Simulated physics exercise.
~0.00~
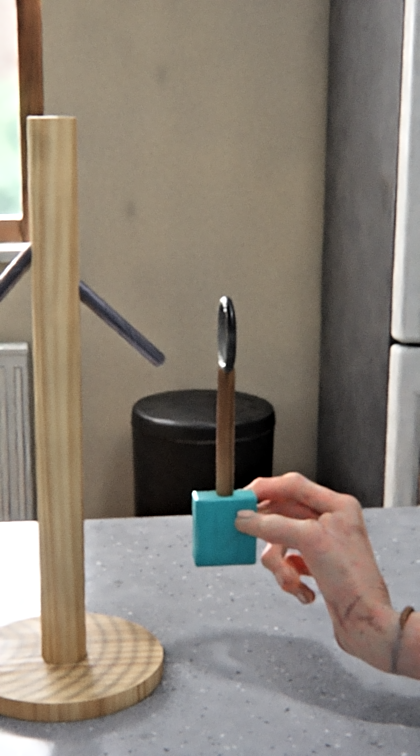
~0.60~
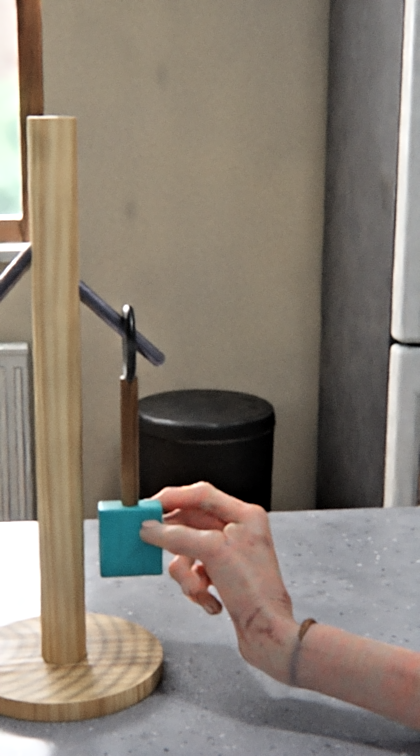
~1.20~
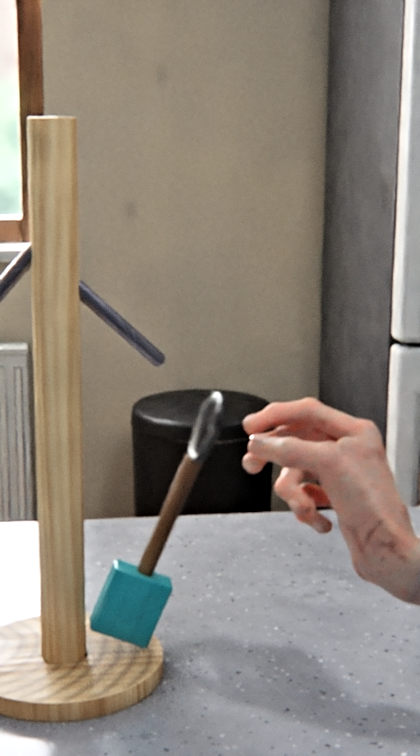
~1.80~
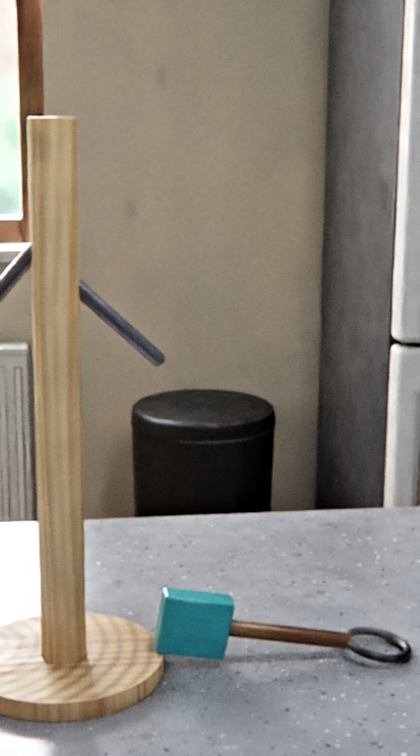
On a gray counter, a hand releases a turquoise brush at a peg, and it falls.
